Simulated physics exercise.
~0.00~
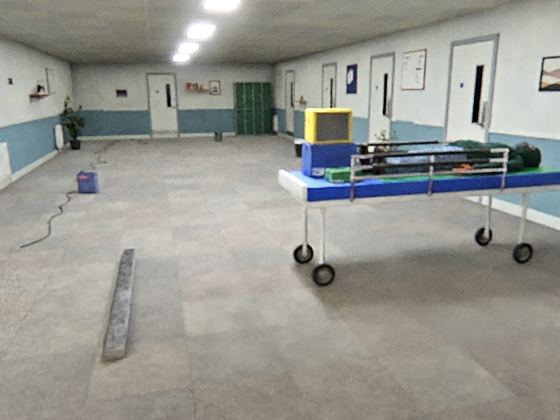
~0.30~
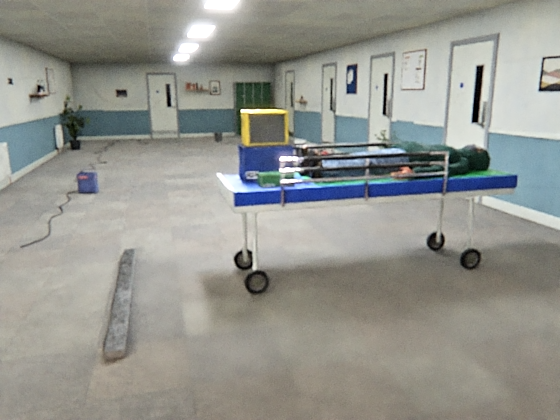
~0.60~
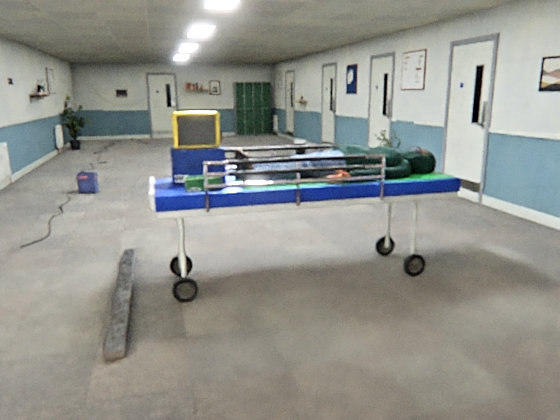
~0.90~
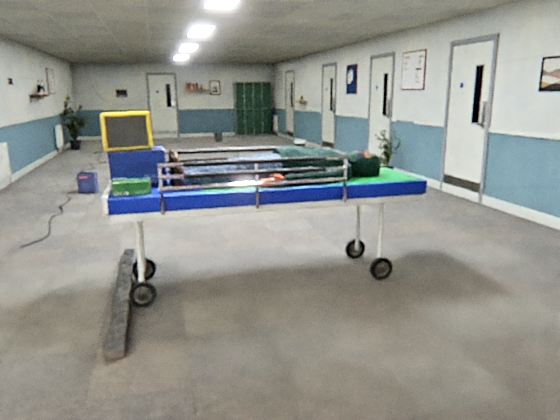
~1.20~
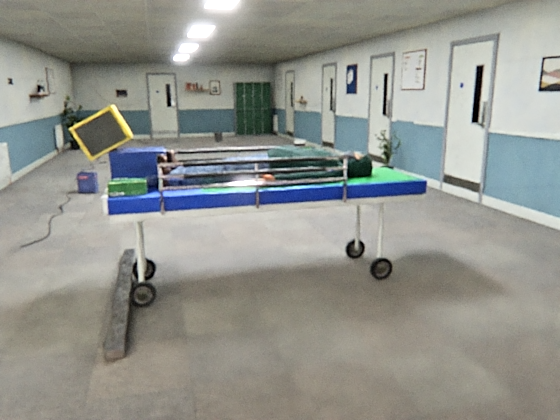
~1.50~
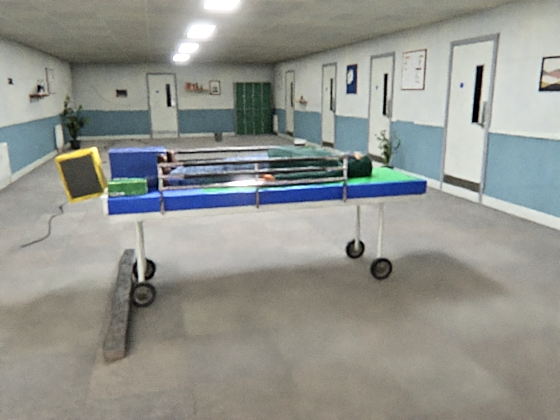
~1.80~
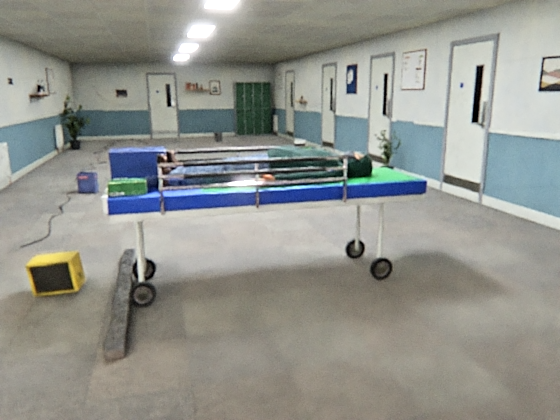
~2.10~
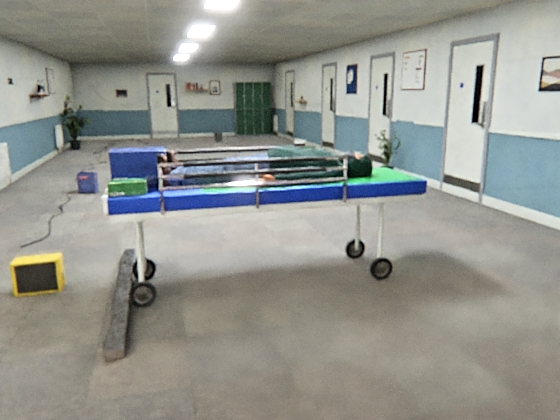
At the start, a wheeled hospital trolley stands at the right of a long room, carrying a person lying along it, a yellow monitor on top of a blue container, and a small green box. The trolley rolls left towards a dark sill on the floor. Its front wheels meet the sill and it stops, staying level, while the person slides slightly left. The yellow monitor tips over the left end and tumbles to the floor. It comes to rest beside the sill, while the person, blue container and green box remain on the trolley.
